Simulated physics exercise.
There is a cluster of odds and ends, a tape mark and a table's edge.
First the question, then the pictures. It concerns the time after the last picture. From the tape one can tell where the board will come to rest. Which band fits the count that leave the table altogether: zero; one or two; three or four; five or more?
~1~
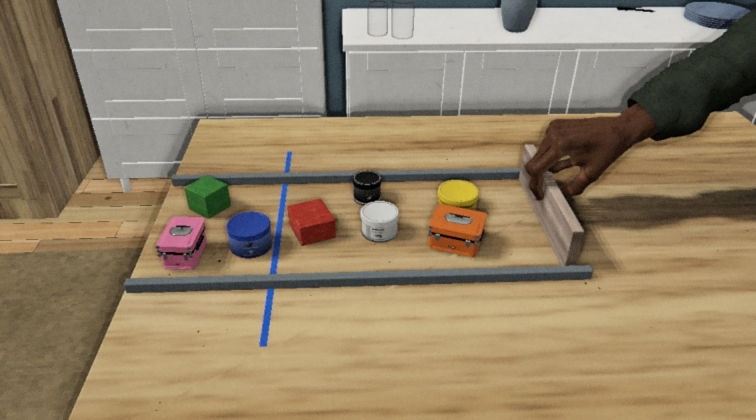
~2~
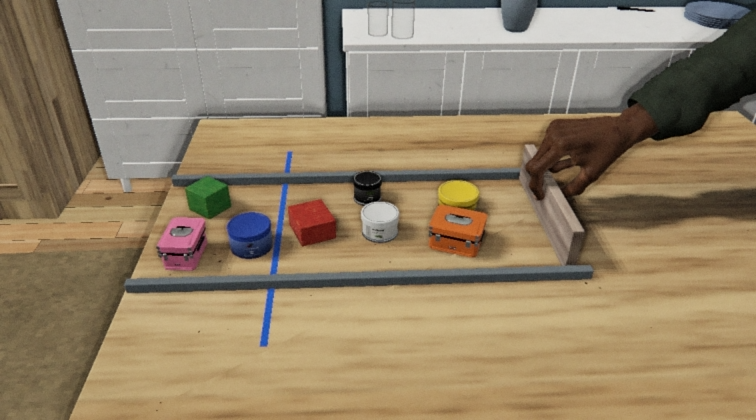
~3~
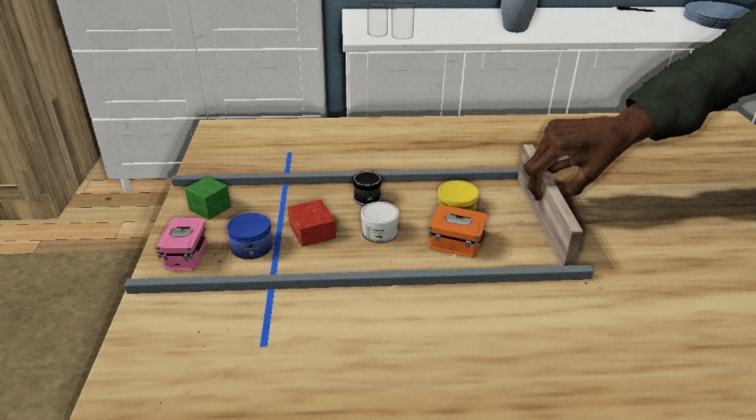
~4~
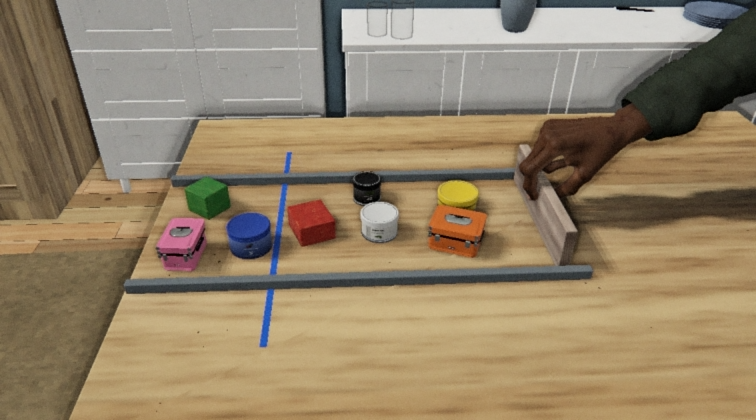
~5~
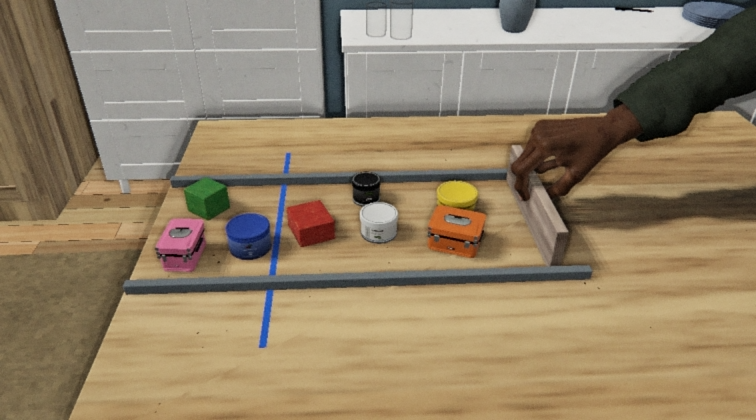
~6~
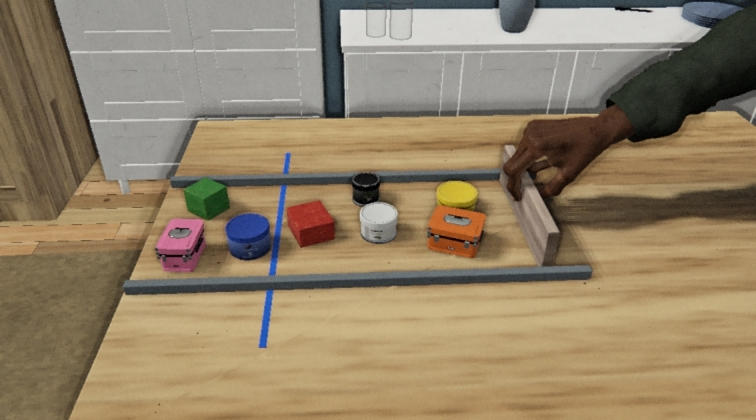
The band that fits is zero.
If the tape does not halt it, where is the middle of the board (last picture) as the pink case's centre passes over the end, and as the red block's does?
The middle is at (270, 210) when it's the pink case, and at (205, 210) when it's the red block.
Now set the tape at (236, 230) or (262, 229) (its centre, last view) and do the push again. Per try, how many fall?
Counts: 1, 1.
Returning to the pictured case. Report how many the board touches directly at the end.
Tally at the end: 4.
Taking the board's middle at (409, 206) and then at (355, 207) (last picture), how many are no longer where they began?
Counts: 4, 5.
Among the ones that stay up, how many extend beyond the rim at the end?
So the number is 1.
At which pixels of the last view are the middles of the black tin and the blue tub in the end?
The first one ends at (269, 183), the second at (182, 245).
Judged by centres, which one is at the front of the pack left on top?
That would be the pink case, the foremost.
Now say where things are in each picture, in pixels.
The first picture shows pink case (184, 244); green block (208, 197); blue tub (250, 235); board (547, 202); tape (279, 227).
The second picture shows green block (208, 198); yellow tin (458, 199).
The third picture shows blue tub (250, 236); black tin (367, 189).
The fourth picture shows pink case (184, 245); white tin (380, 223).
The fifth picture shows green block (207, 199); orange case (456, 232).
The sixth picture shows pink case (183, 246); green block (207, 199); blue tub (249, 237); board (525, 203); tape (278, 229).
A little later, none off yet; pink case at rest near (183, 246); green block at rest near (207, 199); blue tub at rest near (249, 237).
Next, none off yet; pink case moving near (177, 246); green block at rest near (207, 199); blue tub shifted about its own width near (217, 240).
When it is over, the number that fall off is zero.
